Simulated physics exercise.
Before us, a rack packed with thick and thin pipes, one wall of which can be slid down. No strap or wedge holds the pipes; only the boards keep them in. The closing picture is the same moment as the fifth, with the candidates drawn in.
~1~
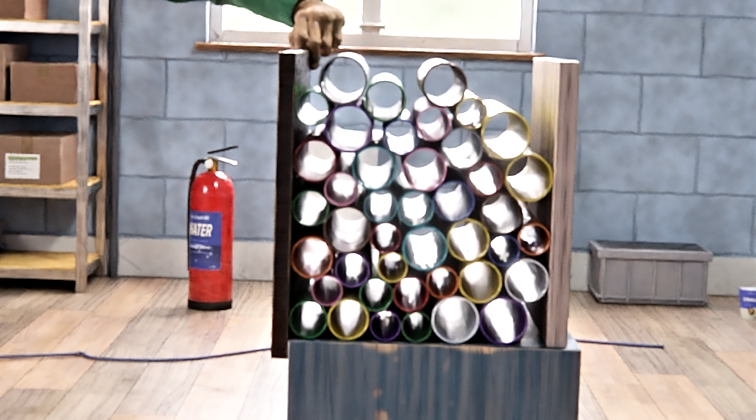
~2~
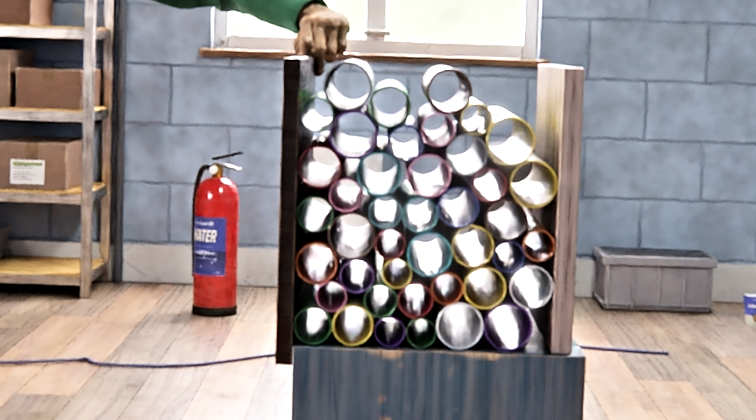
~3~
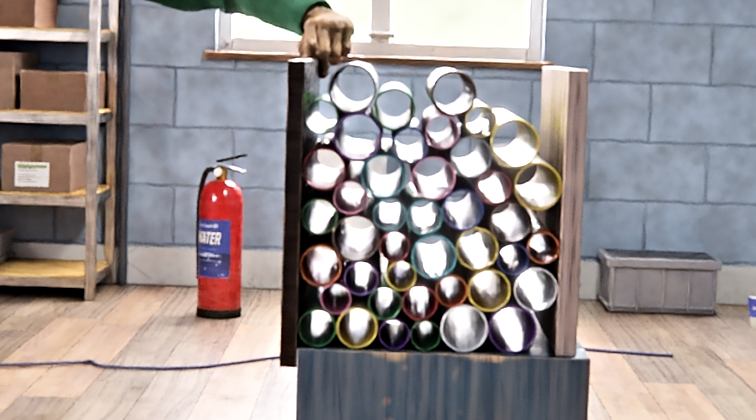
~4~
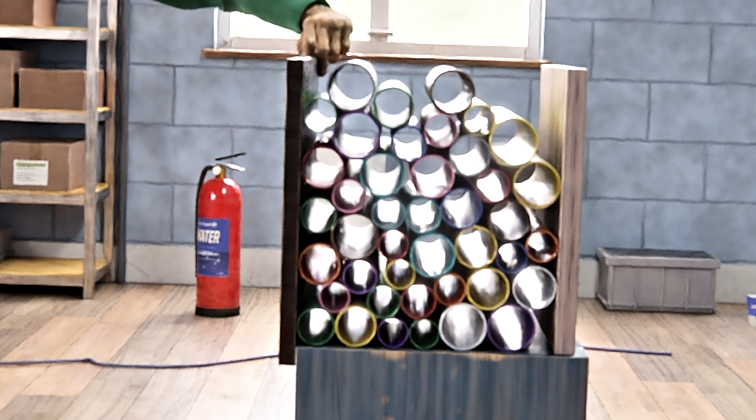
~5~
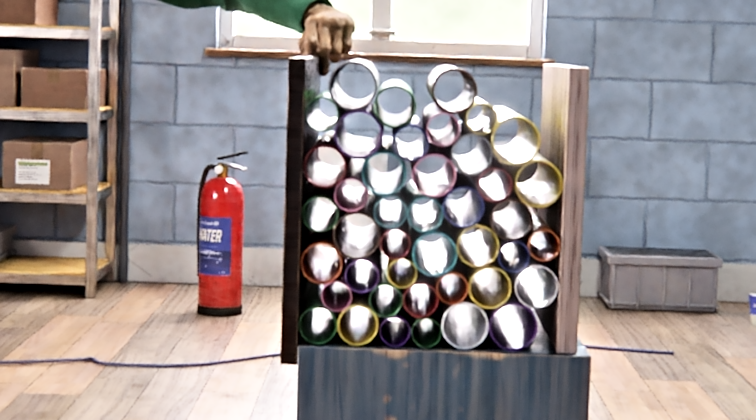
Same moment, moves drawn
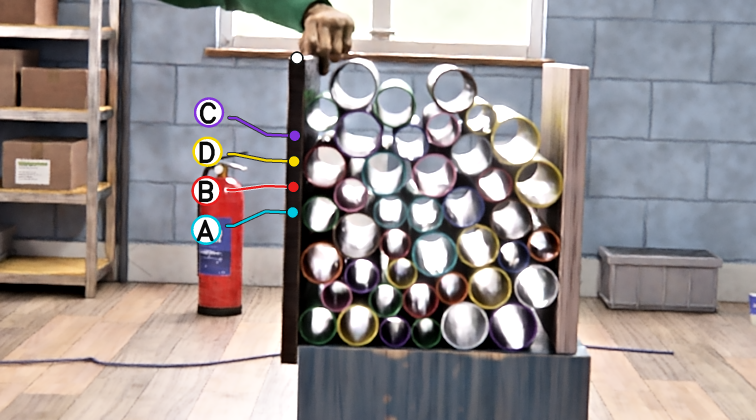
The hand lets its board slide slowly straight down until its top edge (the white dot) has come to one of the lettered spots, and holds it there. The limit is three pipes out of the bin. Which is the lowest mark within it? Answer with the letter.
No lower than B.
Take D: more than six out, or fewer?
It loses fewer than six.
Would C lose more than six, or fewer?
Fewer than six.
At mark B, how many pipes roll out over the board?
At B the number is two.
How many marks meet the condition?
The number is three.
On the copy, A at (293, 213); B at (294, 187); C at (295, 136); D at (294, 162); the white dot at (297, 58).
On B. First, top of the board (304, 116).
Then, top of the board (302, 183).
Finally, top of the board (302, 187), two out over the board.
By contrast, A more than three out over the board; C none out over the board; D none out over the board.
